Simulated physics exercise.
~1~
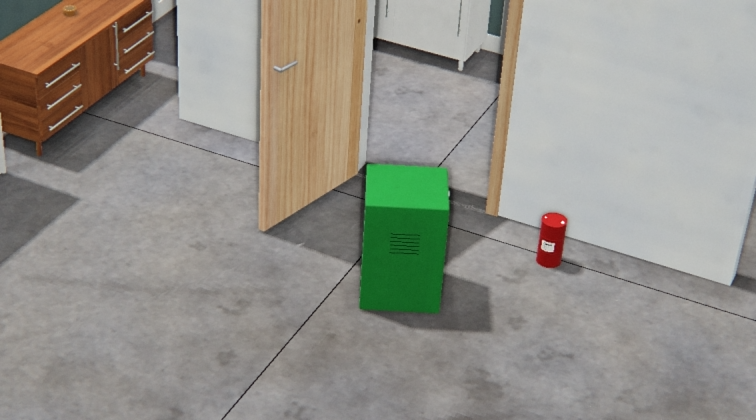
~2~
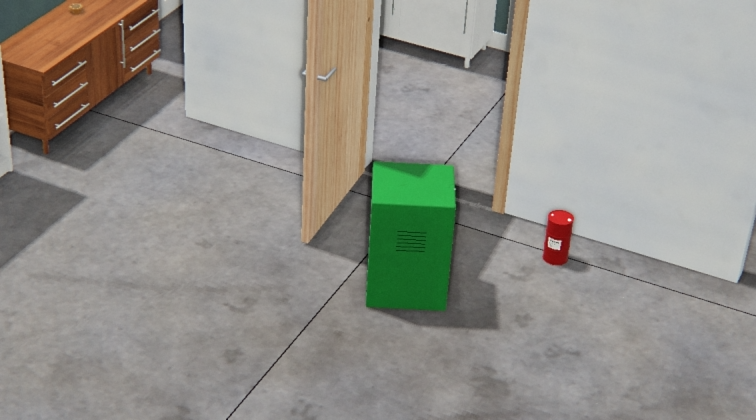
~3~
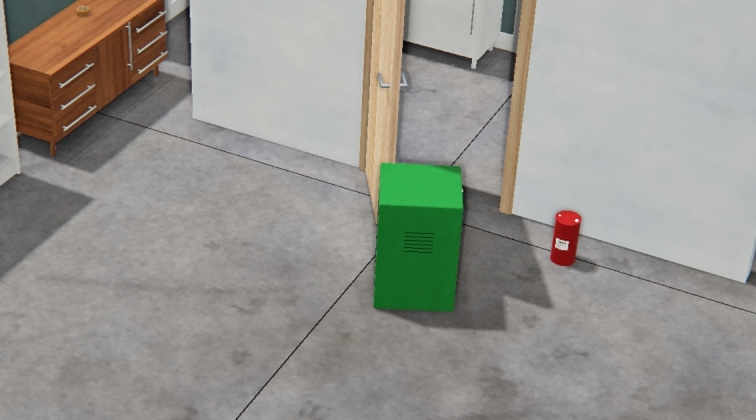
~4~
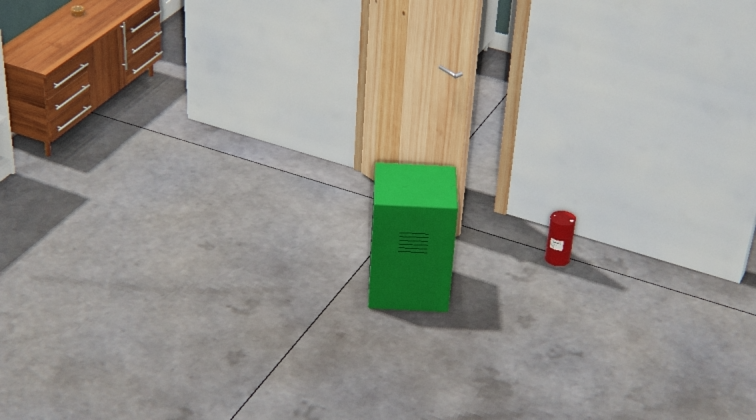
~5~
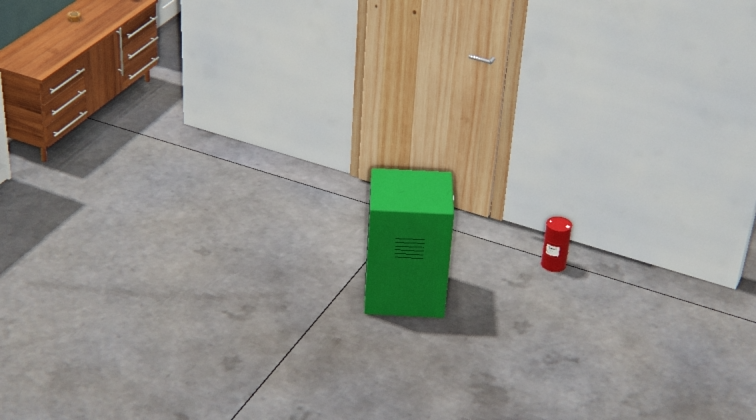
A light wooden door stands wide open in a white wall, seen from above in a grey-floored room by a slightly swaying camera. A green, locker-like box with a vented front stands before the doorway, a red canister sits to its right, and a brown wooden cabinet is at the upper left. The door swings inward from the left toward the opening, passing behind the green box without touching it. It keeps turning, narrowing the view of the white furniture beyond. Finally it rests shut in its frame, with the box and canister still in place.
